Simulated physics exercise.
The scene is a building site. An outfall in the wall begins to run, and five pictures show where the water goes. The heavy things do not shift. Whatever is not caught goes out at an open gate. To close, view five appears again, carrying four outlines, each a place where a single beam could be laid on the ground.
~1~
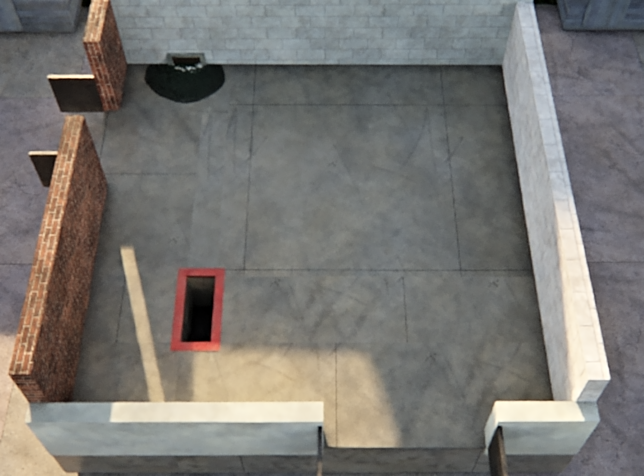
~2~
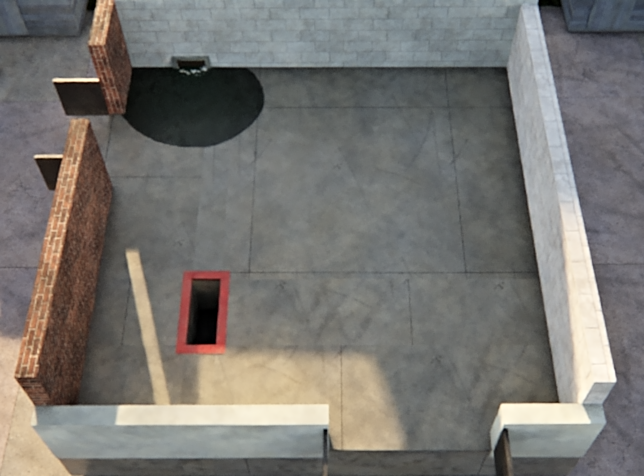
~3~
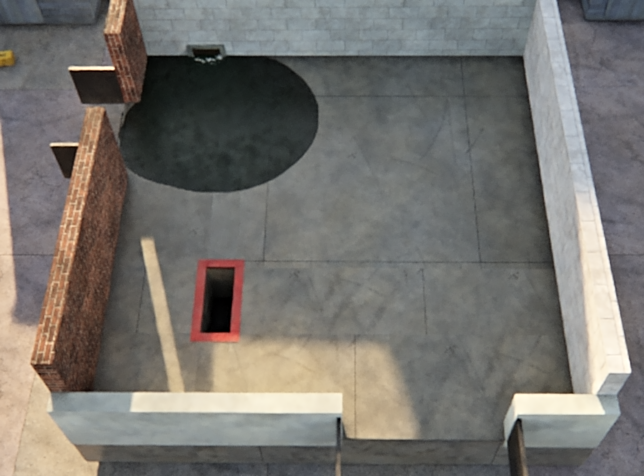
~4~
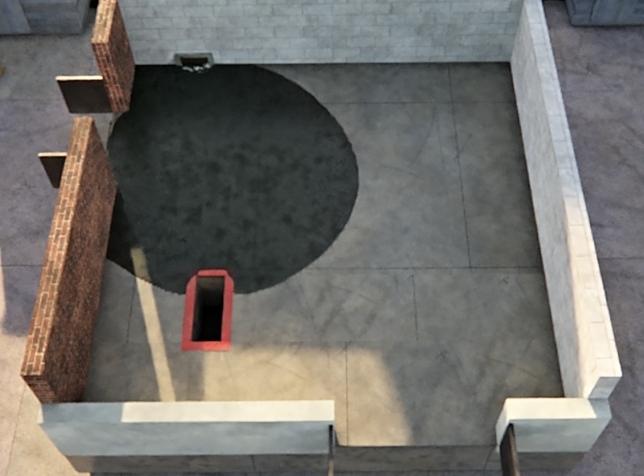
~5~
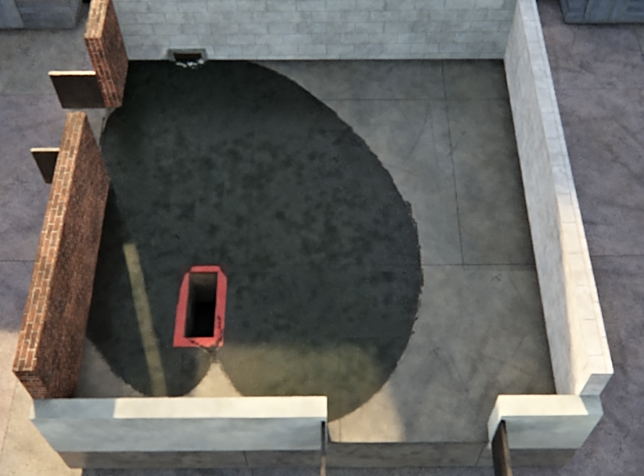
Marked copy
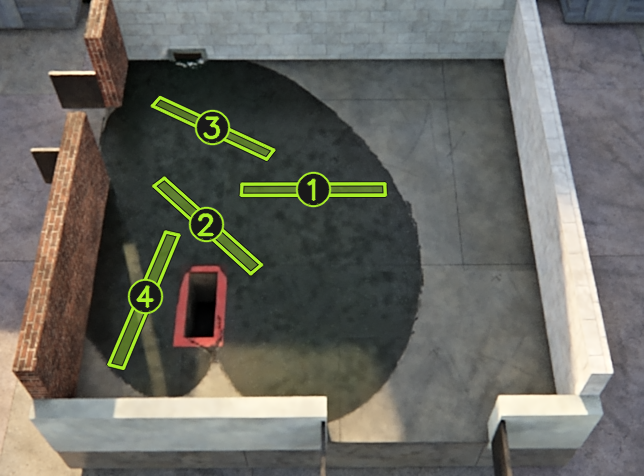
Dark water spreads from the back wall across the walled concrete floor and surrounds the red-rimmed drain.
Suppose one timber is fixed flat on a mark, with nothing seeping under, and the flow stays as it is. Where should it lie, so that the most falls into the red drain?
Choose 1.
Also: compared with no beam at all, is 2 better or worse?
Worse.
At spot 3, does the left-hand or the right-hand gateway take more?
The right one.
On the marked copy, 1 from (241, 189) to (385, 189); 2 from (159, 182) to (256, 269); 3 from (156, 101) to (270, 154); 4 from (116, 366) to (172, 233).
With 1, about 26 % of the stream runs into the red drain, about 73 % out by the gates.
With 2, about 11 % of the stream runs into the red drain, about 88 % out by the gates.
With 3, about 10 % of the stream runs into the red drain, about 89 % out by the gates.
With 4, about 13 % of the stream runs into the red drain, about 86 % out by the gates.
